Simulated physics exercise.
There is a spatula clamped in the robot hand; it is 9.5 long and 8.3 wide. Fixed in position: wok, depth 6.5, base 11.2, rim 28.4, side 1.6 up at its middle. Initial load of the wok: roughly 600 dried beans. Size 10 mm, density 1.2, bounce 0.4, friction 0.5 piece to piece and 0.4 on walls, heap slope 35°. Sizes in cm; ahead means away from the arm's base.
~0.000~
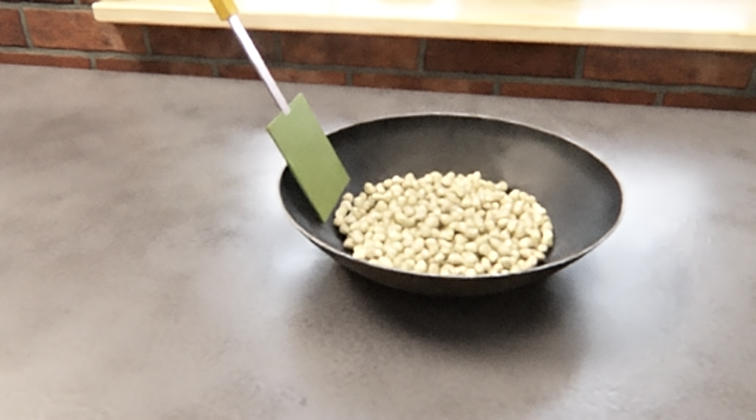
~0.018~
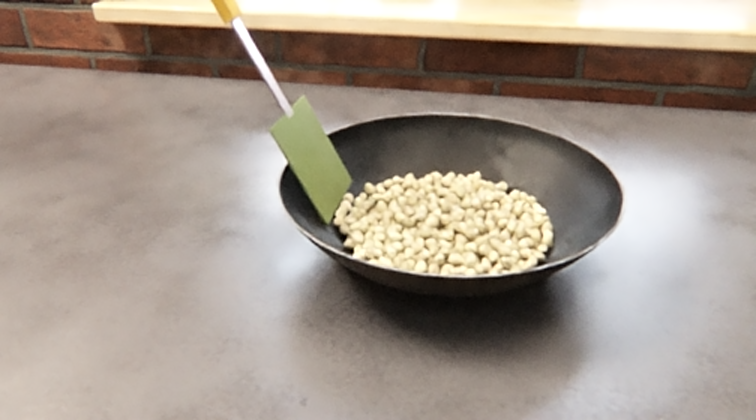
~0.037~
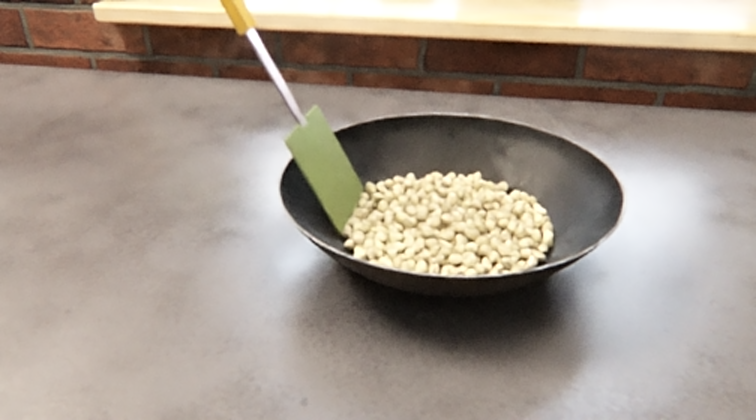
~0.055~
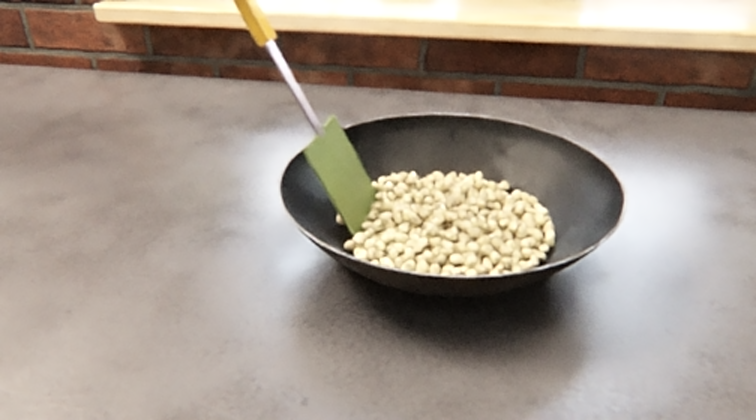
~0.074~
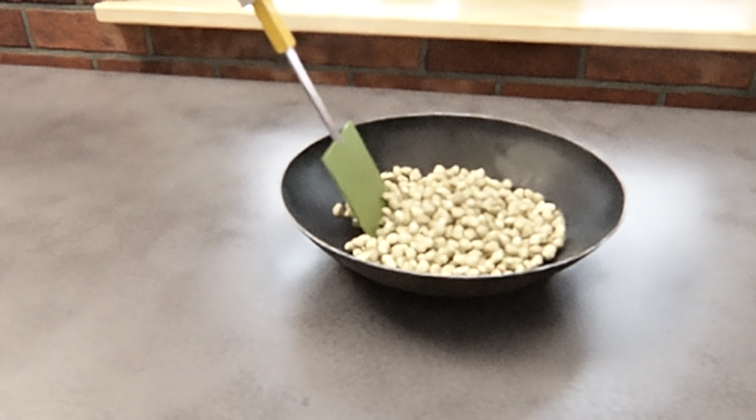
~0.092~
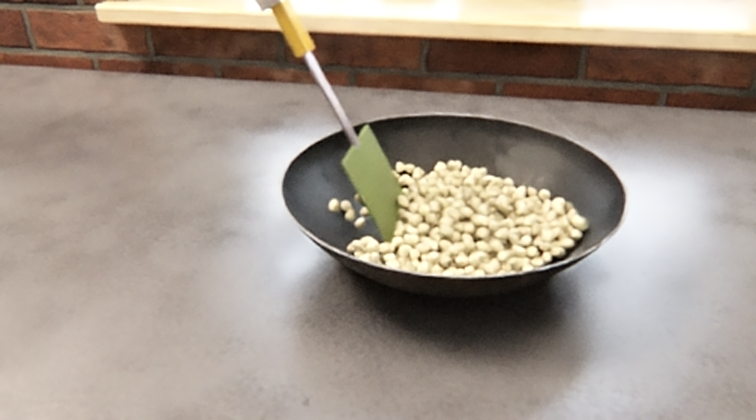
Black wok of pale beans on a grey counter, a green spatula sliding in from the left and pushing the heap rightward.
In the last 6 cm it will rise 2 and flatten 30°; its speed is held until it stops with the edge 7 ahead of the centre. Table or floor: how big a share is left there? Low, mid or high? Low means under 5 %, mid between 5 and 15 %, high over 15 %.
Low.
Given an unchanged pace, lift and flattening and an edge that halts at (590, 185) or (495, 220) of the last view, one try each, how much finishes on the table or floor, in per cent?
The two tries give near 40 and near 0 in a hundred.
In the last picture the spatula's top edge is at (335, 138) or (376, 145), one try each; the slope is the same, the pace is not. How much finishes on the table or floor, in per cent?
Some 5 and 5 per cent.
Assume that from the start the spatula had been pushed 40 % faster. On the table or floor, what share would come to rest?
In that case some 10 per cent.
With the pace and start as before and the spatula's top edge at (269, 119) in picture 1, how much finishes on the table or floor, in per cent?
0 percent or so.
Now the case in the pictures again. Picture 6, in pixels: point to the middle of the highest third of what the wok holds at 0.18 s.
I'd put it close to (545, 216).
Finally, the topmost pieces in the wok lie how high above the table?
About 7.5 centimetres.
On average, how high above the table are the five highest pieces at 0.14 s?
I'd say close to 6 cm on average.
After 0.14 s, sloping 63°, highest piece 6 above the table; 605 in the wok.
After 0.18 s, sloping 51°, highest piece 8 above the table; 605 in the wok.
After 0.40 s, sloping 33°, highest piece 7 above the table; 597 in the wok, 7 on the table or floor, 1 on the blade or in flight.
After 1.45 s, sloping 33°, highest piece 7 above the table; 596 in the wok, 9 on the table or floor.
At rest, 596 in the wok, 9 on the table or floor. That is 1 % on the table or floor.
